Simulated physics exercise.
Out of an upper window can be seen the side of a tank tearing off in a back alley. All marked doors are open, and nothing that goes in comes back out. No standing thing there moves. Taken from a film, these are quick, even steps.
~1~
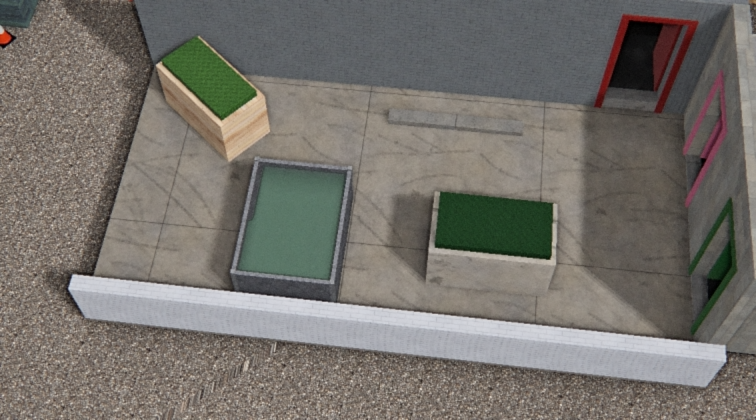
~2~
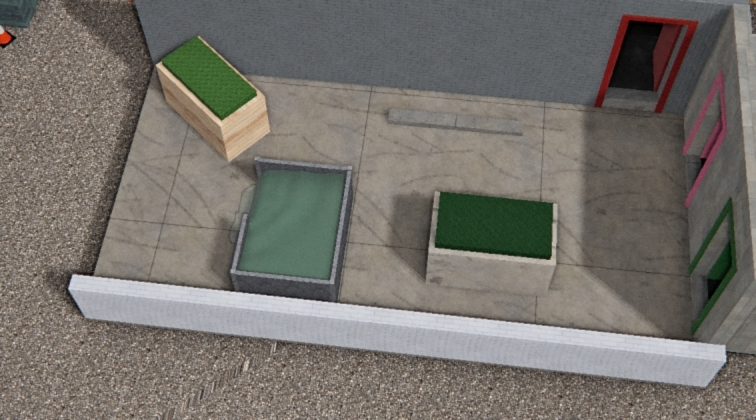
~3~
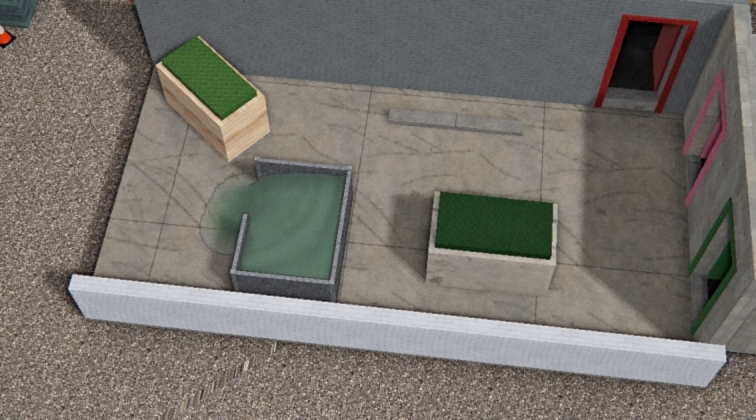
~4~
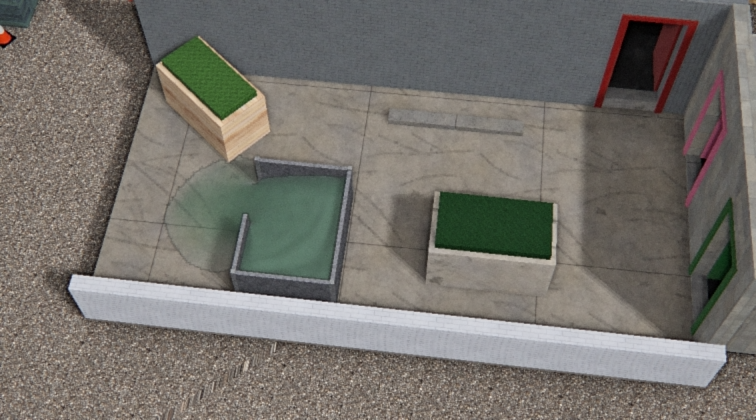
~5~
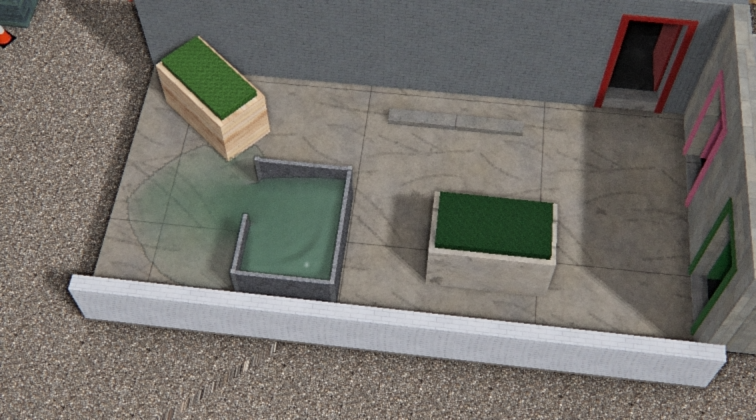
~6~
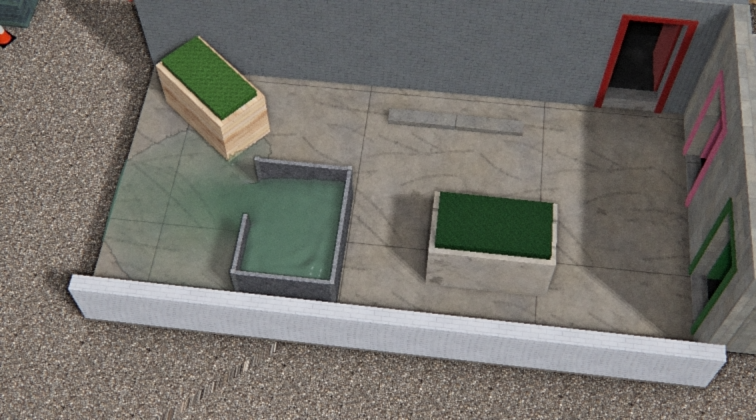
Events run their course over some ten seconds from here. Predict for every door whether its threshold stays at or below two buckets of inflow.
The green door stays at or below. The red door stays at or below. The pink door stays at or below.
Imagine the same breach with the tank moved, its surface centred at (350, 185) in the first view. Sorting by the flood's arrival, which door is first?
First comes the red door.
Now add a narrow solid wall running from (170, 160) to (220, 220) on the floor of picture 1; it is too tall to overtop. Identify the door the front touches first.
I'd go with the red one.
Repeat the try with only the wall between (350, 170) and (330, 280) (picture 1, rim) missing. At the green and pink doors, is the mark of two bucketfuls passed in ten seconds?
Well, green gets past it and pink gets past it.
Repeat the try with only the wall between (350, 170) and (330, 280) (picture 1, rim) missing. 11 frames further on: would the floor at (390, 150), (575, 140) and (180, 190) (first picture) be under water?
Taking the three spots as listed, they end up inundated, inundated and spared.
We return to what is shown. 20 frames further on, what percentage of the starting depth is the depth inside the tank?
I'd put it at some 28 per cent.
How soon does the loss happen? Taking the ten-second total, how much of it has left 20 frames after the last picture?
It comes to around 65 per cent.
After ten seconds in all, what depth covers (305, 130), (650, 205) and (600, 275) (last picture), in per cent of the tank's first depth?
The depth comes out near 2, 0 and 0 per cent.
A moment on, water covers 20 % of the floor; the green door not reached, the red door not reached, the pink door not reached.
Next, water covers 20 % of the floor; the green door not reached, the red door not reached, the pink door not reached.
Then, water covers 20 % of the floor; the green door not reached, the red door not reached, the pink door not reached.
Later, water covers 20 % of the floor; the green door not reached, the red door not reached, the pink door not reached.
In the end, water covers 15 % of the floor; the green door not reached, the red door not reached, the pink door not reached.
